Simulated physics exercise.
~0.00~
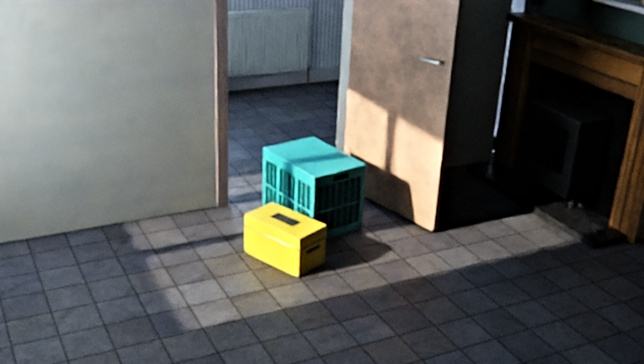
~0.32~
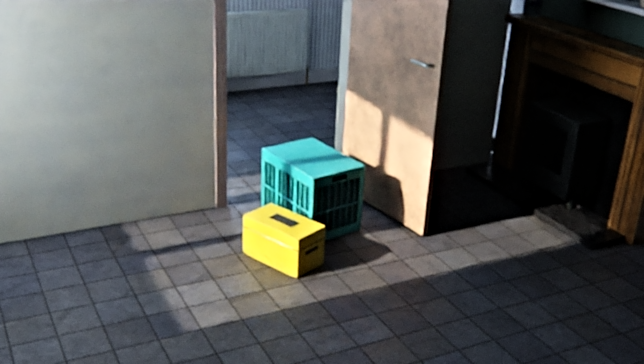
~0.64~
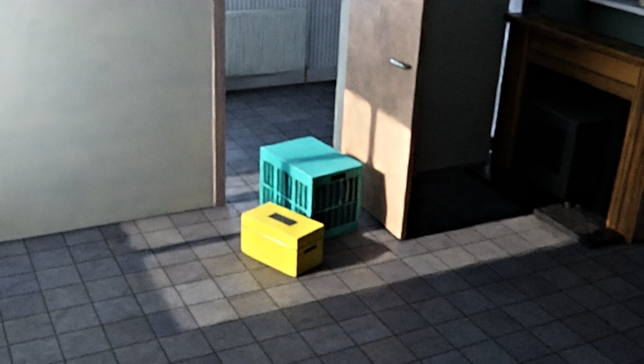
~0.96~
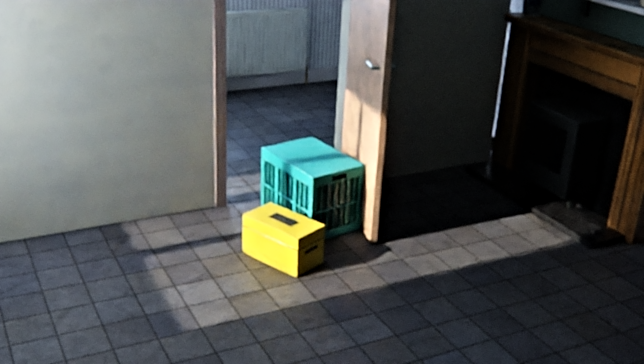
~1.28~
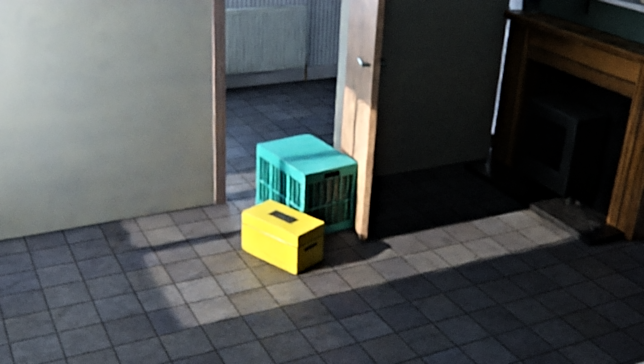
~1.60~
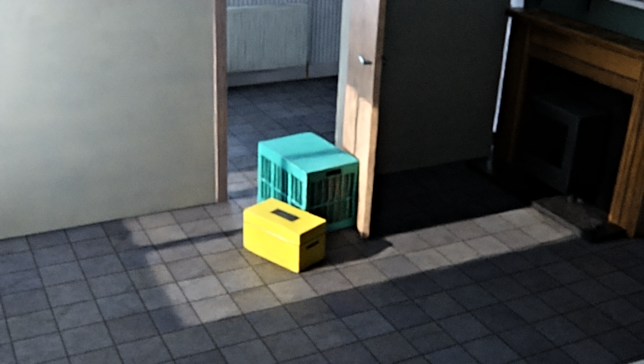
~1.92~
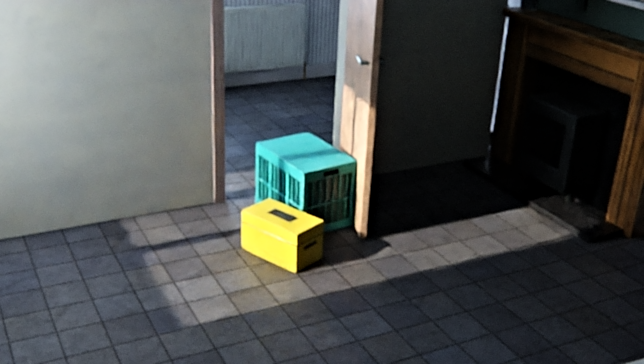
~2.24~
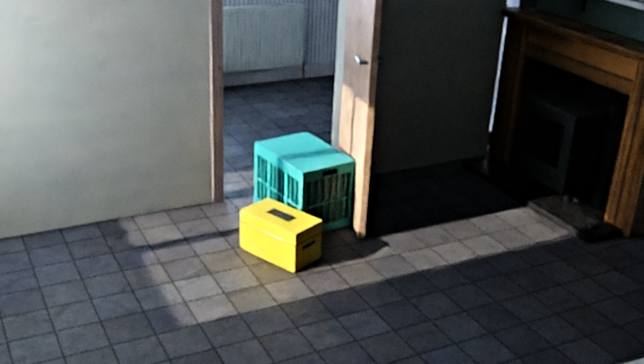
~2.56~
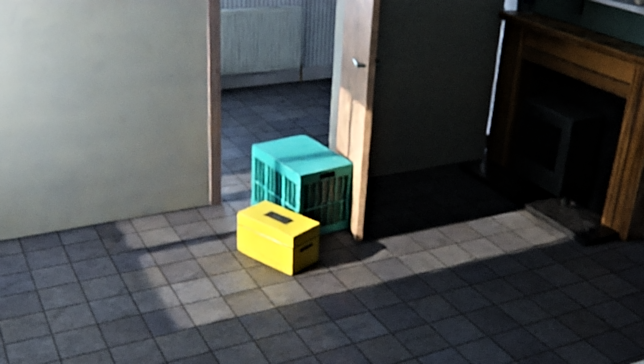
The wooden door swung partway towards its frame in the first moments, then stopped beside a teal crate on the tiled floor and stayed there, still ajar, while the crate and the yellow toolbox in front of it remained in place.
